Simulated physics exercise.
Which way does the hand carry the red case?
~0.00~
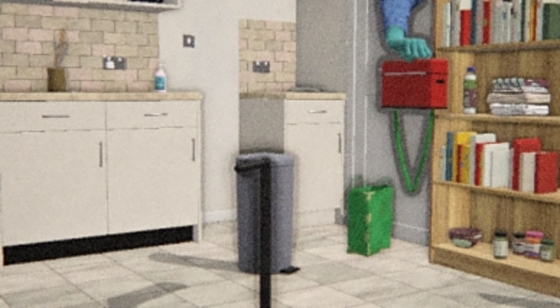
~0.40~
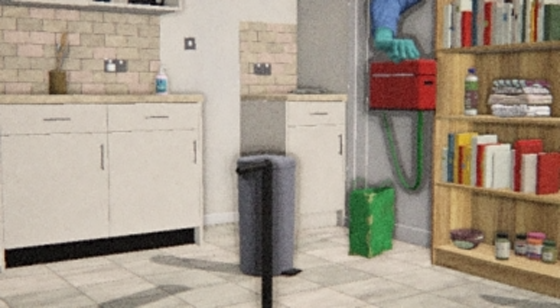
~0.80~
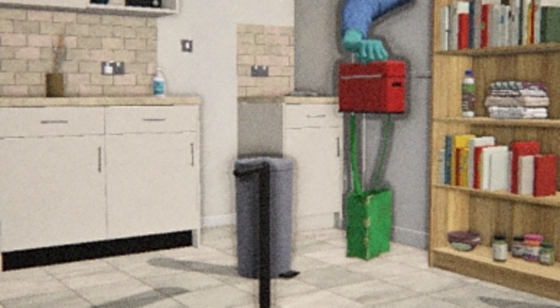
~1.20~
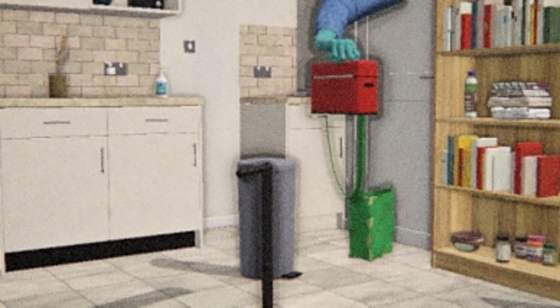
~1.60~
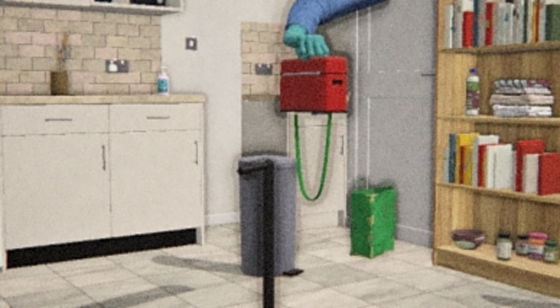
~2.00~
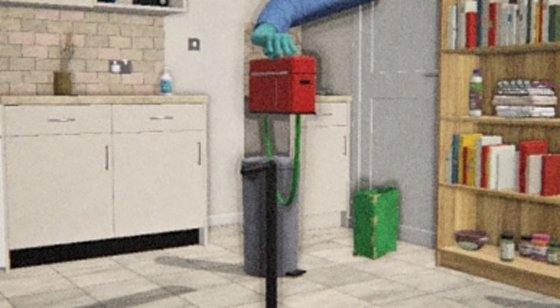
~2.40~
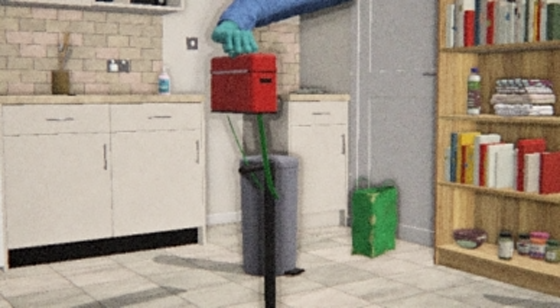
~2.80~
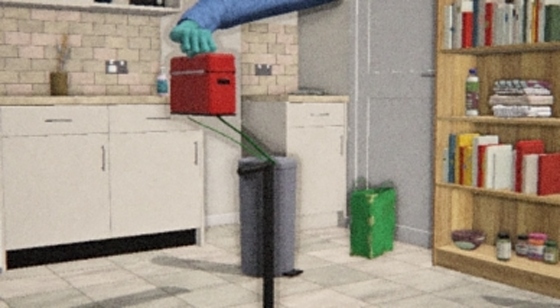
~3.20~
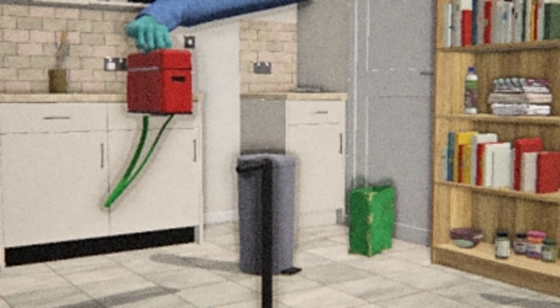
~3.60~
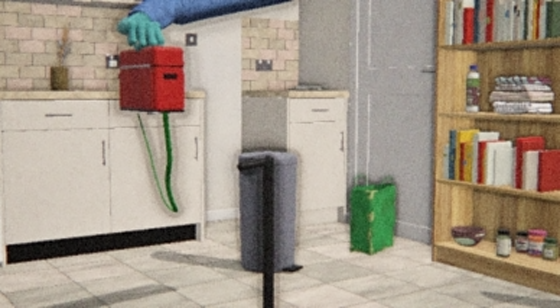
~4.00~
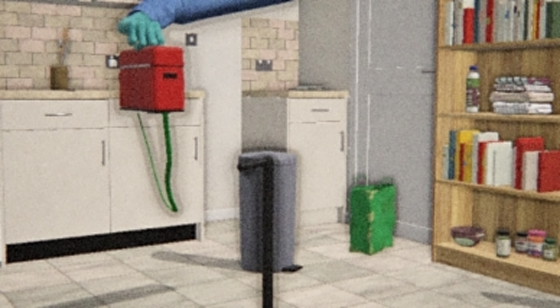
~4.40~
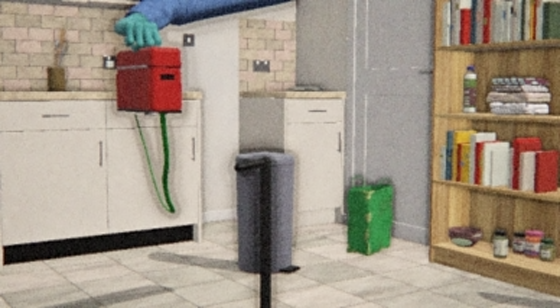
The hand carries the red case to the left, from beside the bookshelf to in front of the white cupboards.
